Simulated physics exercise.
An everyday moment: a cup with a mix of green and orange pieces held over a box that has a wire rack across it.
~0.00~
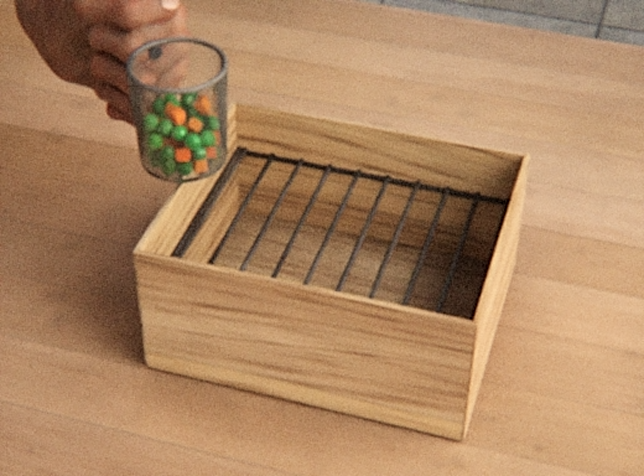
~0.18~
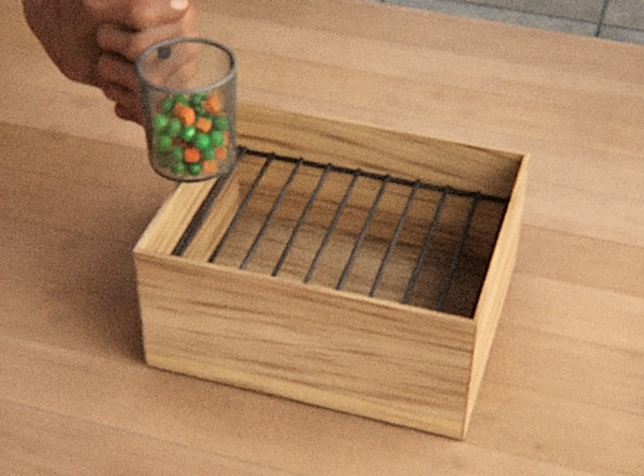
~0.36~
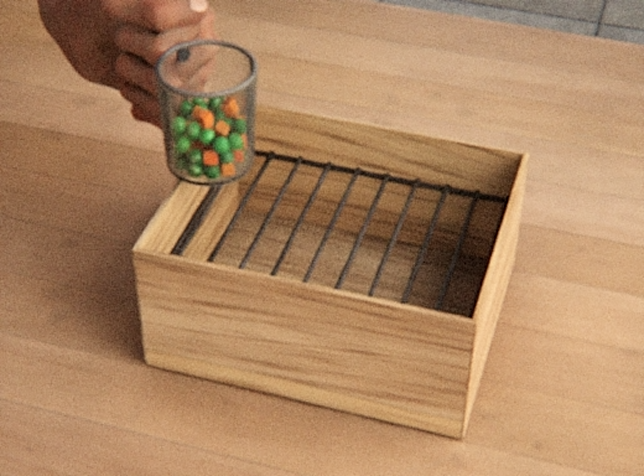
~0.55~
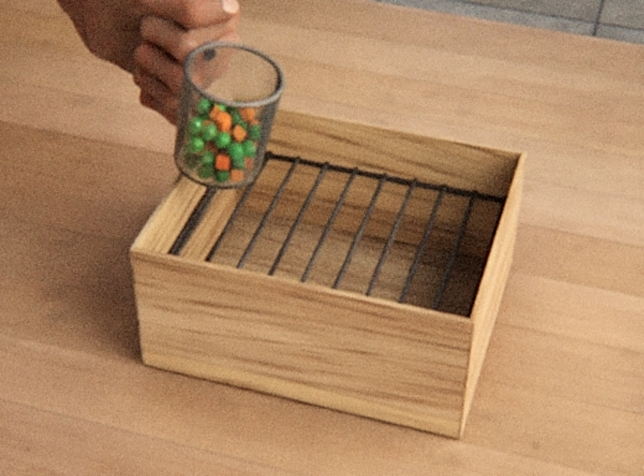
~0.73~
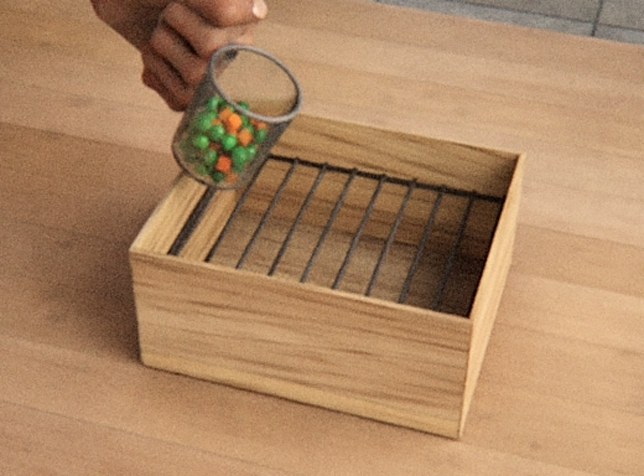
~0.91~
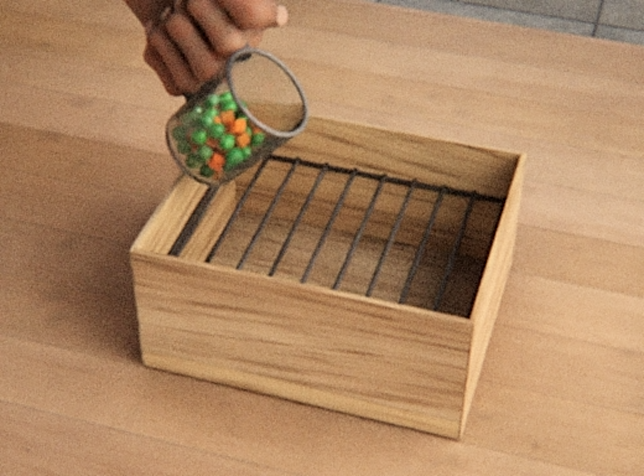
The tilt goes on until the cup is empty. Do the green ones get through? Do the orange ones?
The green pieces drop through; the orange pieces drop through.
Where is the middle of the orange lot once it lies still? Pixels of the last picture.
Around (322, 299).
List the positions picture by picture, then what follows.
Cup at (180, 112), upright; rack at (452, 270), 12 wires across; green wooden balls at (183, 127), narrower than the gaps; orange dice-shaped beads at (186, 142), narrower than the gaps, in the first frame.
Cup at (189, 112), upright; orange ones at (195, 142), in the second frame.
Cup at (208, 115), upright; green ones at (210, 130), in the third frame.
Cup at (226, 118), tipped 12°; orange ones at (224, 147), in the fourth frame.
Cup at (234, 120), tipped 27°; green ones at (225, 131), in the fifth frame.
Cup at (234, 121), tipped 41°; rack at (449, 268); green ones at (221, 127); orange ones at (217, 143), in the sixth frame.
Around 1.36 s, green ones, all in the cup; orange ones, all in the cup.
Around 1.76 s, green ones, most in the cup, a small part on or over the wires, a small part under the rack; orange ones, most in the cup, a small part on or over the wires.
Around 2.09 s, green ones, a small part on or over the wires, most under the rack; orange ones, a stray few on or over the wires, nearly all under the rack.
Finally (3.0 s), green ones, all under the rack; orange ones, all under the rack.
